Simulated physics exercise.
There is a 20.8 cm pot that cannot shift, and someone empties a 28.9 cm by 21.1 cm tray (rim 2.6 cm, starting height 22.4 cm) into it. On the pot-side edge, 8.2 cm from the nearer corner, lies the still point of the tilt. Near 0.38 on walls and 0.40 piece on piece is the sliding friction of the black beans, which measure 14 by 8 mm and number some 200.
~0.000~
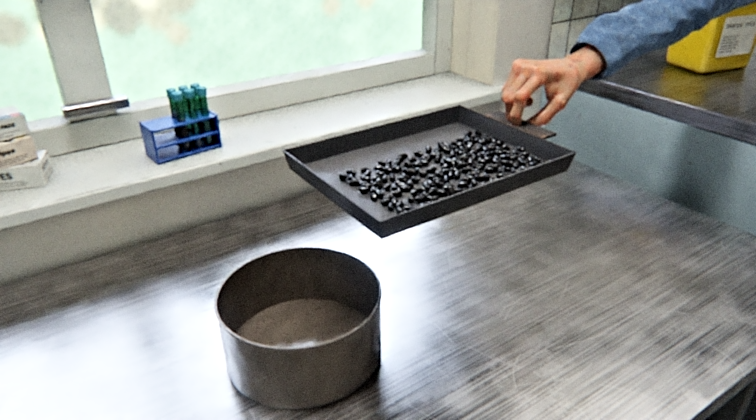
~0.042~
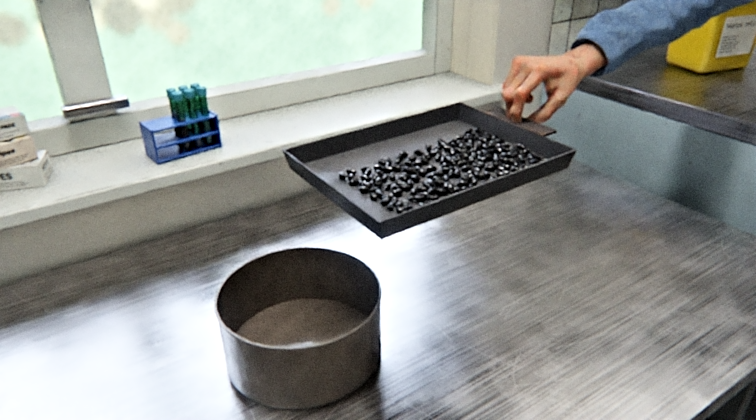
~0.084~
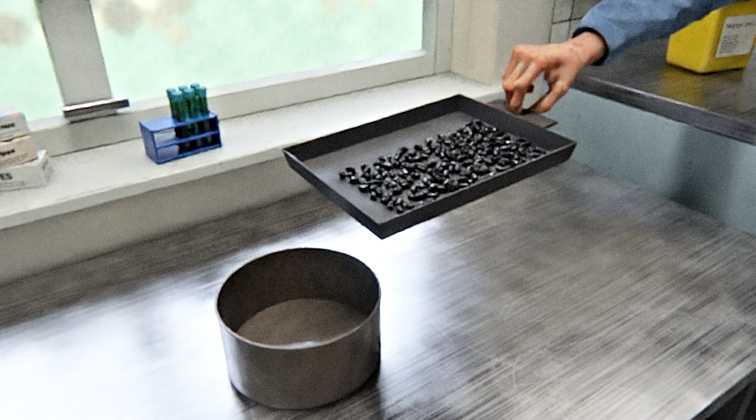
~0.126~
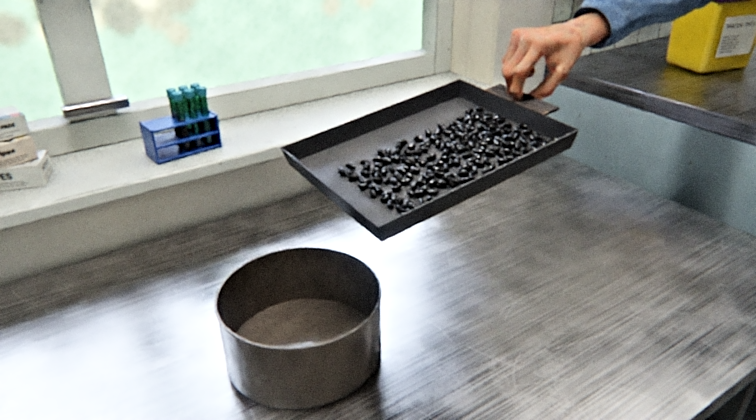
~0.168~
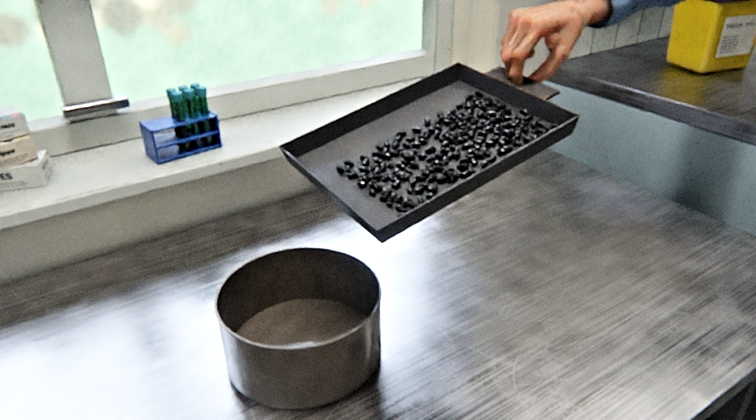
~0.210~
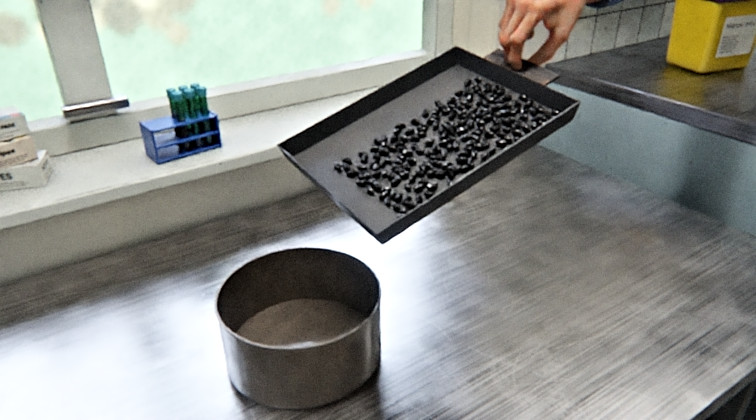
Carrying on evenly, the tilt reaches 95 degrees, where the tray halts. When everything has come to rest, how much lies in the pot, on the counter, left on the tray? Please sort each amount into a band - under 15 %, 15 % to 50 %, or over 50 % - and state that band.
Pot: 15 % to 50 %; counter: Over 50 %; tray: Under 15 %.
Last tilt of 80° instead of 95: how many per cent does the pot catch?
Near 20 %, then.
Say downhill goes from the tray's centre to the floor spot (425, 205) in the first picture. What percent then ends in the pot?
That comes to around 5 per cent.
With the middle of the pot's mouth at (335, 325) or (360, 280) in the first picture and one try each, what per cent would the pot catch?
Around 95 per cent, then around 10 per cent.
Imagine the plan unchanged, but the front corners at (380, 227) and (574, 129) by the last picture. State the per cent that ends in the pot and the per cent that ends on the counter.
Per cent by place - pot 5, counter 95.
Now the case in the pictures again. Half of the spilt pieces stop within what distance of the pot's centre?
Some 20 centimetres.
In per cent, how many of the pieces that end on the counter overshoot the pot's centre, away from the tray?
Roughly 80 percent of the spill.
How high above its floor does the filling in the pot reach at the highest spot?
Height: Approx. 1.0 cm.
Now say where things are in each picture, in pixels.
The first picture shows tray tilt 0 degrees, front corners at (381, 218) and (570, 152); middle of the pieces at (454, 170); pot at (299, 291).
The second picture shows tray tilt 1 degrees, front corners at (381, 218) and (570, 149); middle of the pieces at (454, 169).
The third picture shows tray tilt 3 degrees, front corners at (381, 220) and (571, 142), lowest corner left front; middle of the pieces at (454, 164).
The fourth picture shows tray tilt 8 degrees, front corners at (380, 222) and (572, 129), lowest corner left front; middle of the pieces at (454, 157).
The fifth picture shows tray tilt 12 degrees, front corners at (379, 225) and (573, 115), lowest corner left front; middle of the pieces at (454, 148).
The sixth picture shows tray tilt 17 degrees, front corners at (378, 228) and (573, 102), lowest corner left front; middle of the pieces at (453, 140); pot at (299, 291). The tray's pace is about 115 degrees a second.
After 0.54 s, tilt 55 degrees; the tray holds 100 %, the pot 0 %.
Then, at 0.76 s, tilt 81 degrees; the tray holds 50 %, the pot 0 %.
After 1.09 s, tilt 95 degrees; the tray holds 10 %, the pot 15 %.
At rest (3.0 s), pot 25 %, counter 75 %, tray 0 %.
